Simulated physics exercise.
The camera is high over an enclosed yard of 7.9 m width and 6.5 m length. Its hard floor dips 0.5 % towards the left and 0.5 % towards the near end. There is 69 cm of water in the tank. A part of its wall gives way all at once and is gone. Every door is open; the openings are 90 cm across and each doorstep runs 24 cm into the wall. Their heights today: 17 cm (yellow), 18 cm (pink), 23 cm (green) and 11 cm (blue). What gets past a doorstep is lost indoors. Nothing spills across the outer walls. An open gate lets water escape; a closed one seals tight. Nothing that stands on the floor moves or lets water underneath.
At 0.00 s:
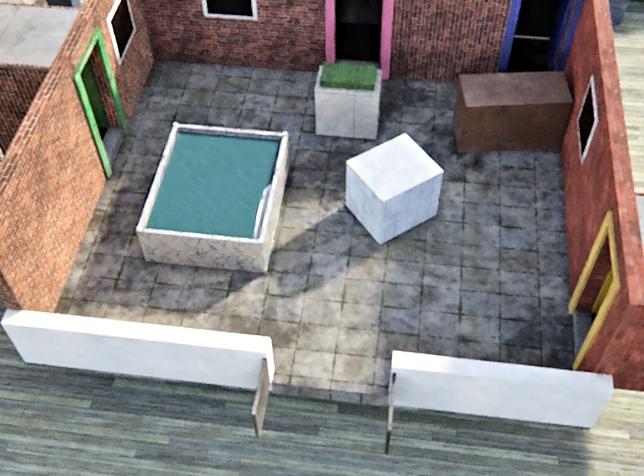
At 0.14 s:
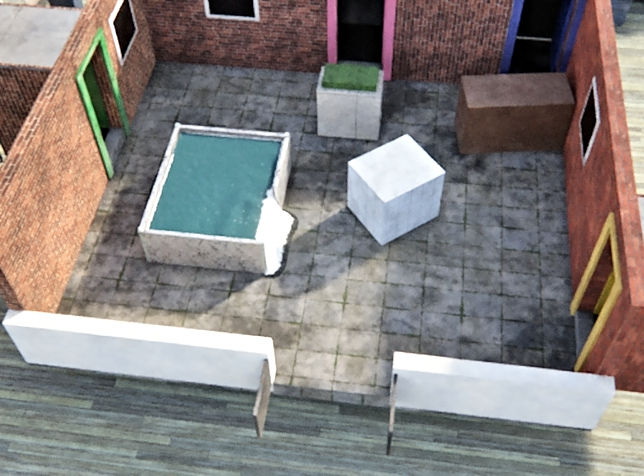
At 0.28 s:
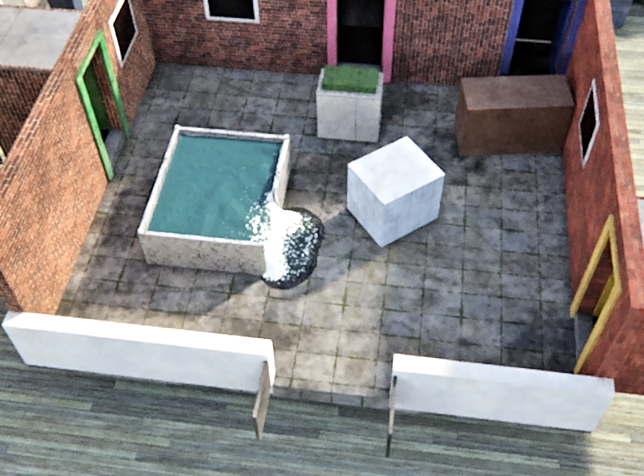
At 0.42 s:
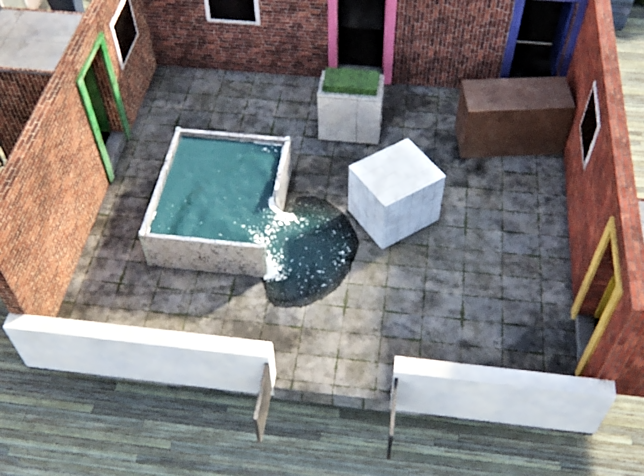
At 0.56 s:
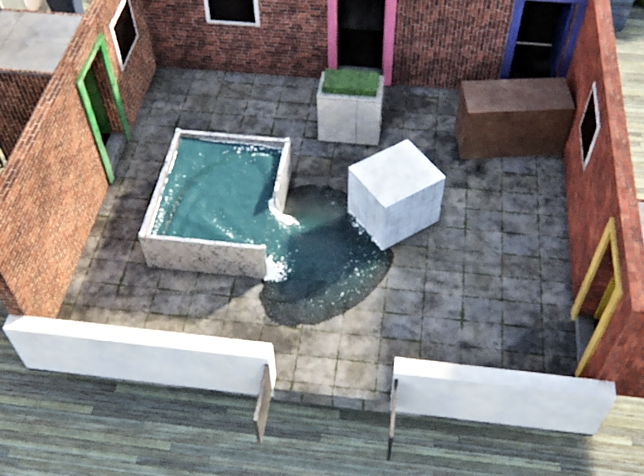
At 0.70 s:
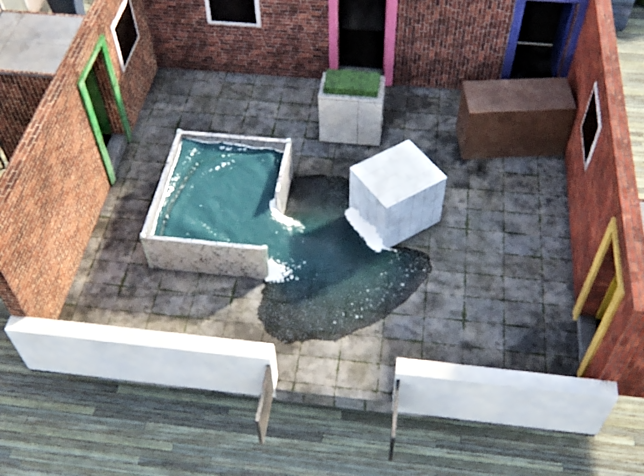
In a brick-walled yard, water bursts from a tank's right side and spreads across the paving around a white block.
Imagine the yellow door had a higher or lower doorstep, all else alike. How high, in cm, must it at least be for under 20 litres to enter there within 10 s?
About 23 cm.
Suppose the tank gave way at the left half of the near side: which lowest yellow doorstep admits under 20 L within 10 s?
About 6.5 cm.
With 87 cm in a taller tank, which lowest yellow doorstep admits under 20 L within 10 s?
Some 31 cm.
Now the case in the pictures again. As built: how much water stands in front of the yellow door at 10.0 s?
About 7.5 cm.
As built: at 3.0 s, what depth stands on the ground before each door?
Depths in cm: Yellow 30, pink 0, green 0, blue 0.
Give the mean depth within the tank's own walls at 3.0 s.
Some 30 cm.
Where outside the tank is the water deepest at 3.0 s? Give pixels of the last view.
Around (533, 391).
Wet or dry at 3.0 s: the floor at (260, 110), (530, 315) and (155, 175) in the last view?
In that order: Still dry, wet, not reached.
After 1.4 s water covers 25 % of the floor, deepest (38 cm) near (362, 244); it has not reached the yellow door.
After 3.0 s water covers 40 % of the floor, deepest (39 cm) near (533, 391); 30 cm at the yellow door, 26 litres in over its 17 cm doorstep.
After 10.0 s water covers 80 % of the floor, deepest (10 cm) near (375, 321); 8 cm at the yellow door, 64 litres in over its 17 cm doorstep.
At the yellow door as built, the water arrived by 1.7 s and peaked near 30 cm at 3.0 s.
With a doorstep of 21 cm, 28 litres would have come in within the 10 s; with 28.5 cm, 5 litres. So under 20 litres takes about 23 cm.
